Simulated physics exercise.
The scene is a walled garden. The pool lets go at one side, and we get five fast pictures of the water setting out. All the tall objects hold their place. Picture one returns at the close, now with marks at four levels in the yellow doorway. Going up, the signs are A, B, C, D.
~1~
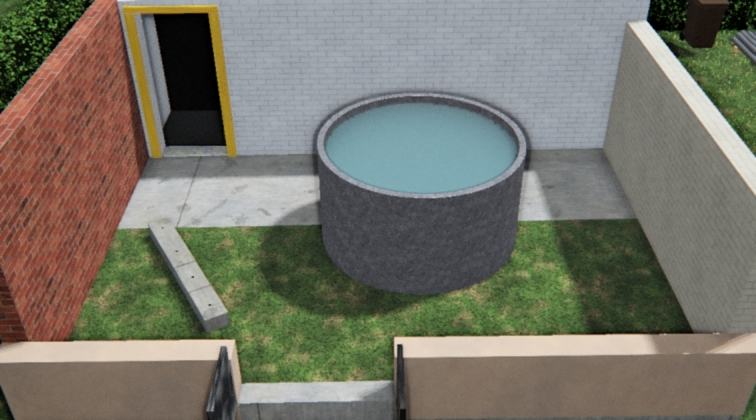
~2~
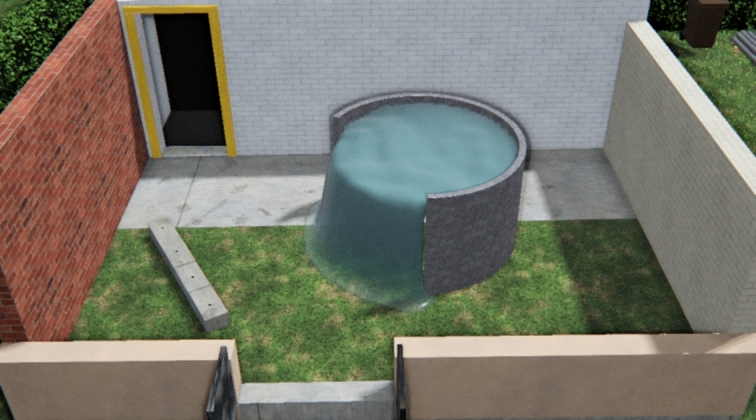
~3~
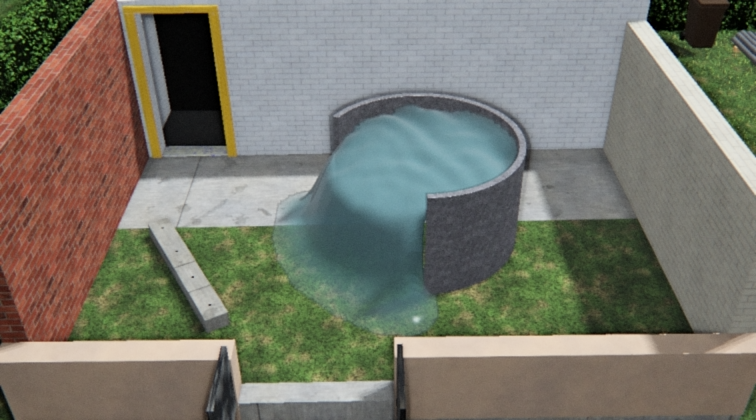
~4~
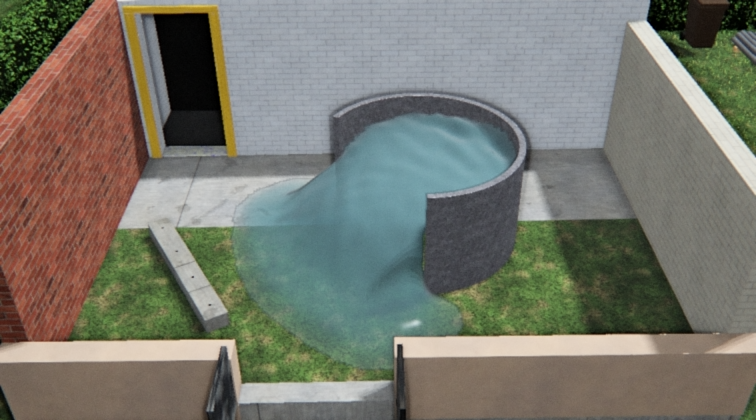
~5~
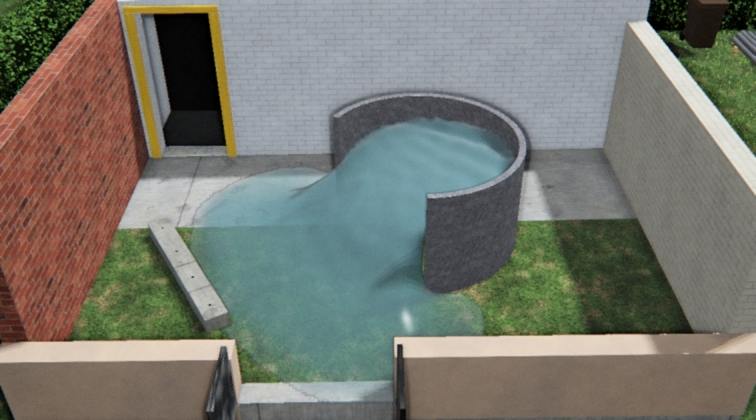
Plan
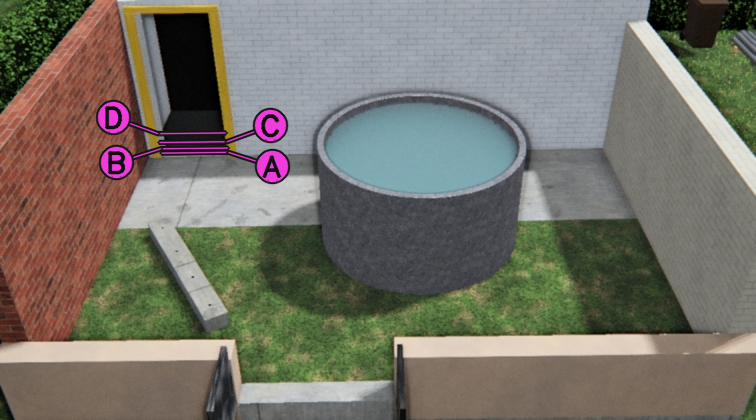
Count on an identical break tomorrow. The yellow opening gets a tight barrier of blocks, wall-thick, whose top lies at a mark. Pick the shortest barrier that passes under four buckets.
D is the one.
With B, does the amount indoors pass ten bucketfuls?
Yes.
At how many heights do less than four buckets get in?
One of them.
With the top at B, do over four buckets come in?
Yes.
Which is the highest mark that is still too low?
Here it is mark C.
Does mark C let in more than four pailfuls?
Yes, that goes wrong.
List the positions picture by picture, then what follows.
In the first frame, water in the pool at rest, its middle at (421, 146); foot of the yellow doorway at (195, 156); open gate at (314, 334).
In the second frame, front seen at (317, 212), 3 % of the ground wet.
In the third frame, front seen at (300, 195), 8 % of the ground wet.
In the fourth frame, front seen at (288, 182), 17 % of the ground wet.
In the fifth frame, front seen at (236, 183), 29 % of the ground wet.
On the marked copy, A at (195, 152); B at (194, 148); C at (193, 142); D at (191, 133); from the bottom up A, B, C, D.
If A is chosen, dozens of bucketfuls pour in.
If B is chosen, dozens of bucketfuls pour in.
If C is chosen, about 13 bucketfuls get in.
If D is chosen, a bucket or two gets in.
